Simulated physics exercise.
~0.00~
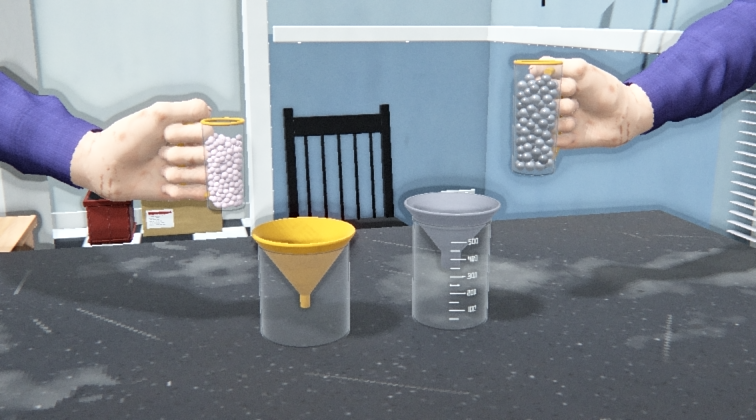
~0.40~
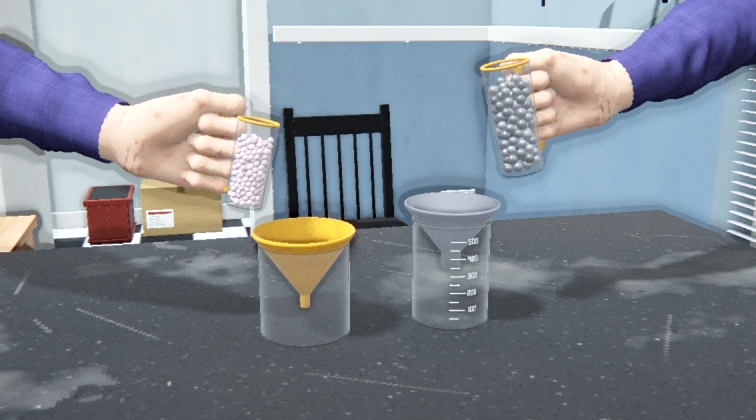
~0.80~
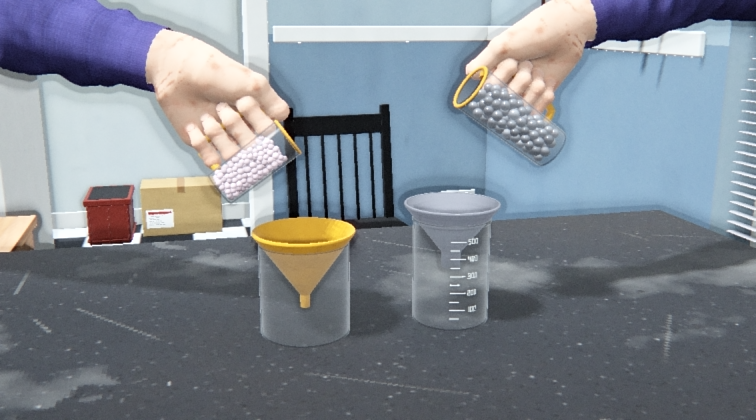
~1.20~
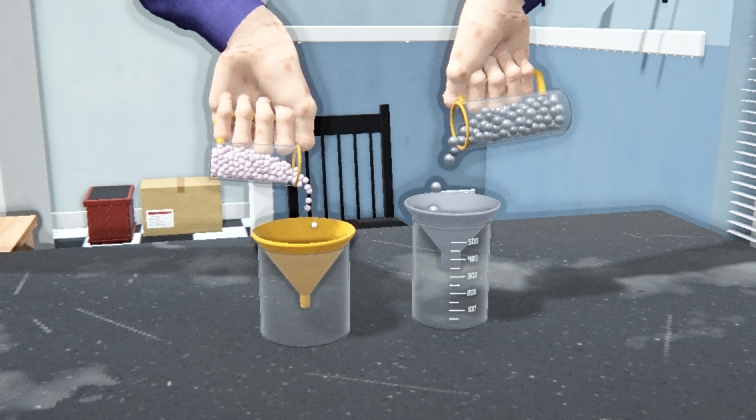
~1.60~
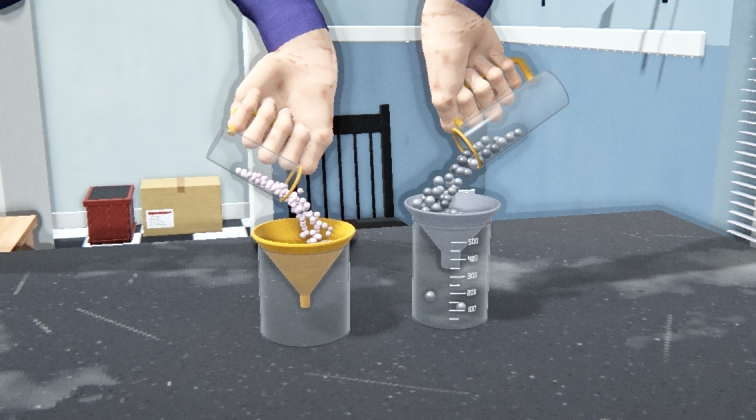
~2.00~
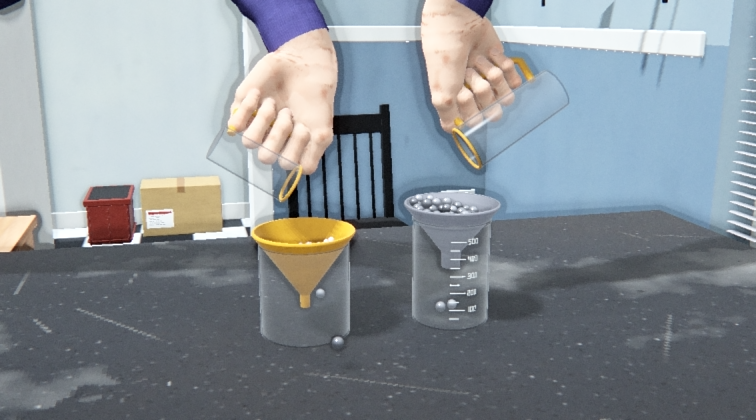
The video shows two hands tipping cups of small beads, pinkish on the left and gray on the right, into funnels set in clear jars. The cups empty, but the beads clog both funnels, with only a few gray ones in the right jar and on the counter.
